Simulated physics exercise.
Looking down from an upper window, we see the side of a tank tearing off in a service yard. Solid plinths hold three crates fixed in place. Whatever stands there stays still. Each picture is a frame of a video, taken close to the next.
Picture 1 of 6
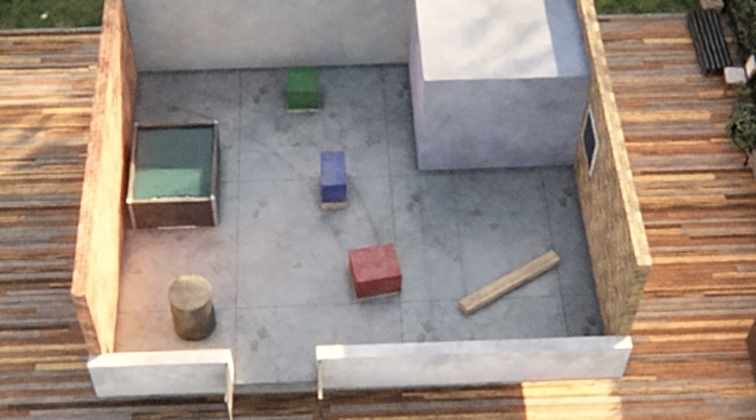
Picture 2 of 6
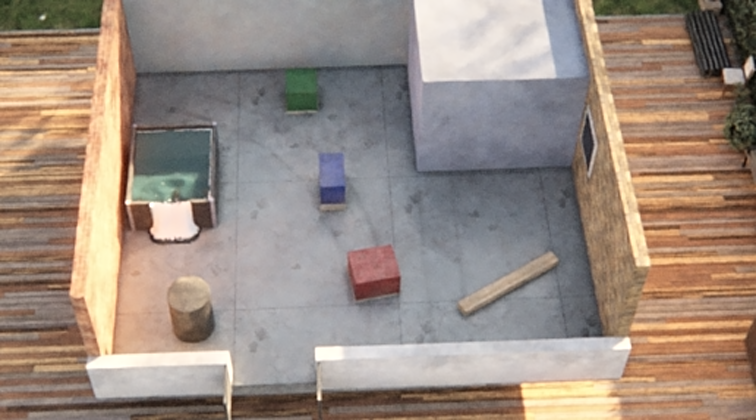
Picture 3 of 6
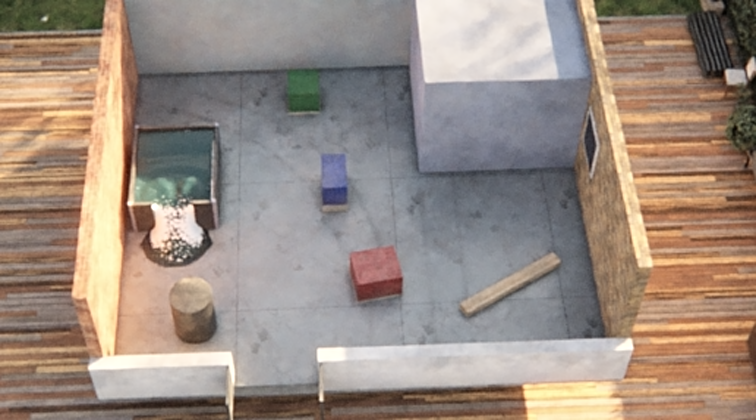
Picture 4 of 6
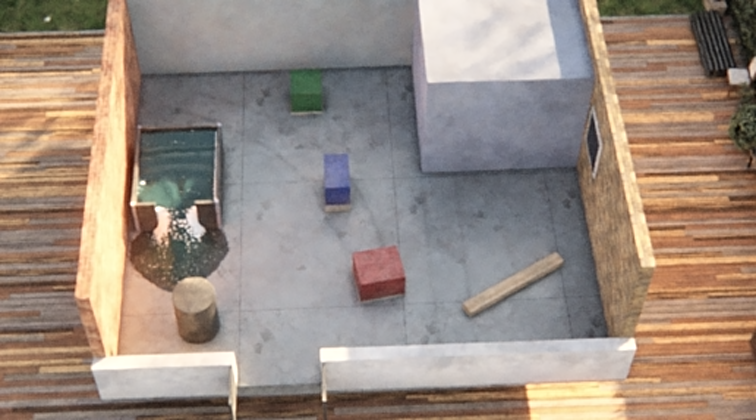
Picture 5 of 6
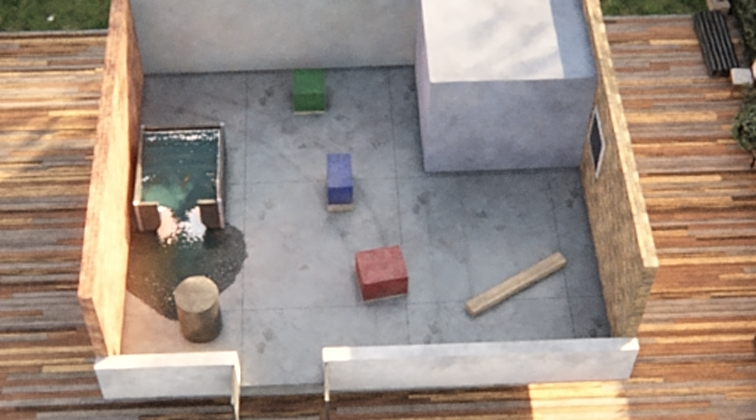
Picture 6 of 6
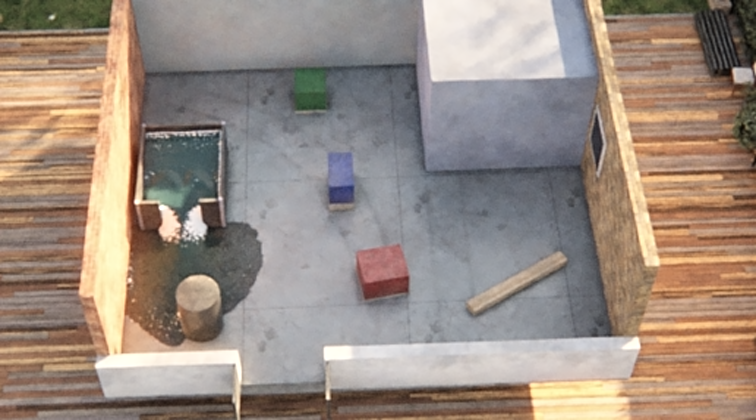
In a walled yard, water bursts from a tank's side and spreads around a round post.
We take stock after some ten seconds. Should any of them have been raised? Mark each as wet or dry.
Green crate: Dry; red crate: Wet; blue crate: Dry.
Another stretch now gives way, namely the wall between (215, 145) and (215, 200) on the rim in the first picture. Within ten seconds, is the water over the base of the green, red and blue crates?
Going through them, the green crate gets reached, the red crate gets reached and the blue crate gets reached.
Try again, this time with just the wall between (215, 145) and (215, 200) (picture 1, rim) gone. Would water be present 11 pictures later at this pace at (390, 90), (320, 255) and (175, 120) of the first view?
One after the other: Covered, awash, no water.
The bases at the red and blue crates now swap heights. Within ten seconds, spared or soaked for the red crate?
The red crate is not reached.
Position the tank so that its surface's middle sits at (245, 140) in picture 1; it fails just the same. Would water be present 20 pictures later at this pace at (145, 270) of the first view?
That point would end up soaked.
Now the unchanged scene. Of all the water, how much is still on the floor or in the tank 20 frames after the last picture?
Roughly 96 parts in every hundred.
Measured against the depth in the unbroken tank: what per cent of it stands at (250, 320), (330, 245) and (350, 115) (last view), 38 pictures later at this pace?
In order: 8, 2, 0 %.
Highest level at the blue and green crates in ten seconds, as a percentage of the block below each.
Peak levels: Approx. 30 % then 0 %.
A moment on, water covers 15 % of the floor; the green crate not reached, the red crate not reached, the blue crate not reached.
Next, water covers 20 % of the floor; the green crate not reached, the red crate not reached, the blue crate not reached.
Then, water covers 25 % of the floor; the green crate not reached, the red crate water round its plinth, the blue crate not reached.
Later, water covers 45 % of the floor; the green crate not reached, the red crate water round its plinth, the blue crate water round its plinth.
In the end, water covers 65 % of the floor; the green crate stayed above the water, the red crate was topped, the blue crate stayed above the water.
